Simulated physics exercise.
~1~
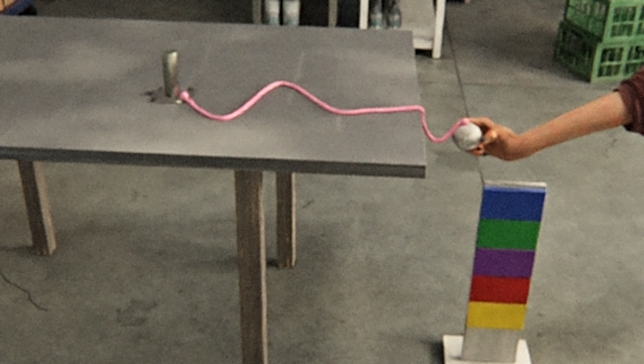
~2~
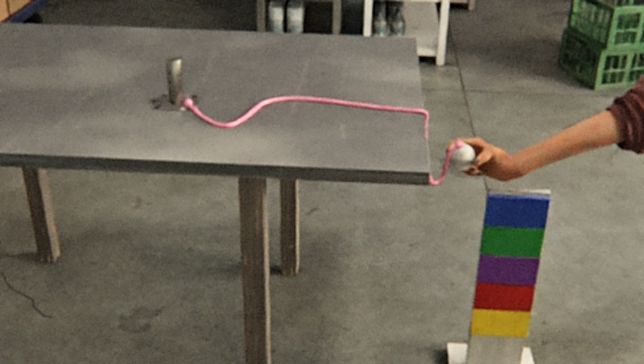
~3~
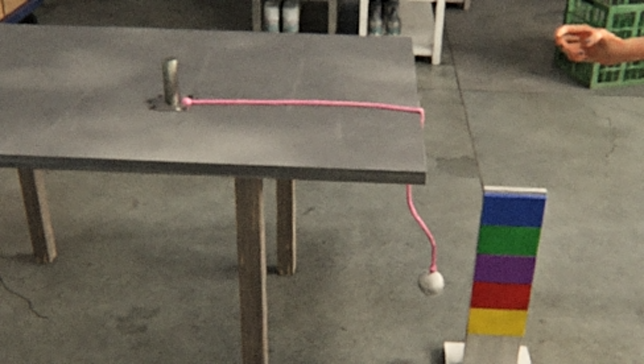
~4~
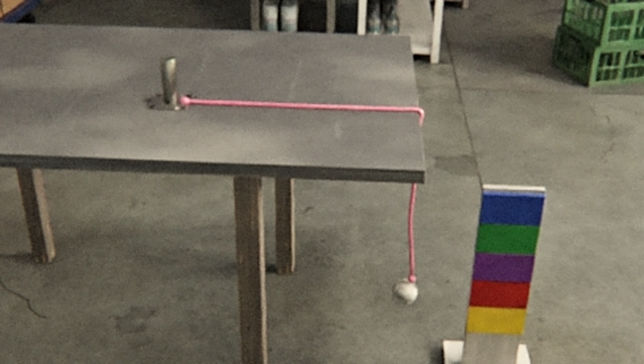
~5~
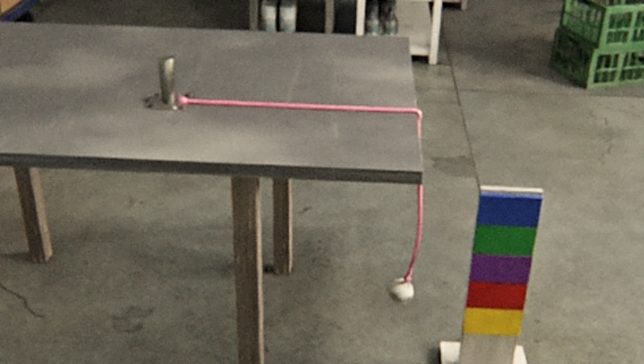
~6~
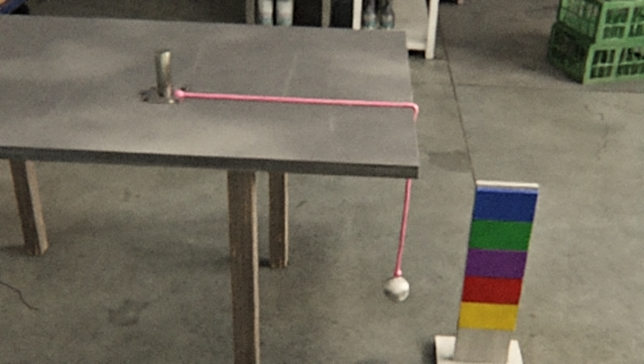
A white ball on a looped pink cord is held by a hand just off the right edge of a grey table, seen from slightly above in a room with a concrete floor. The cord runs to a short metal post fixed on the tabletop, and to the right stands an upright board banded blue, green, purple, red and yellow from top to bottom. The hand shifts the ball slightly left and down, then lets go and draws back to the right. The ball drops, pulling the cord straight across the table. It drifts a little left and hangs below the edge, level with the red band.
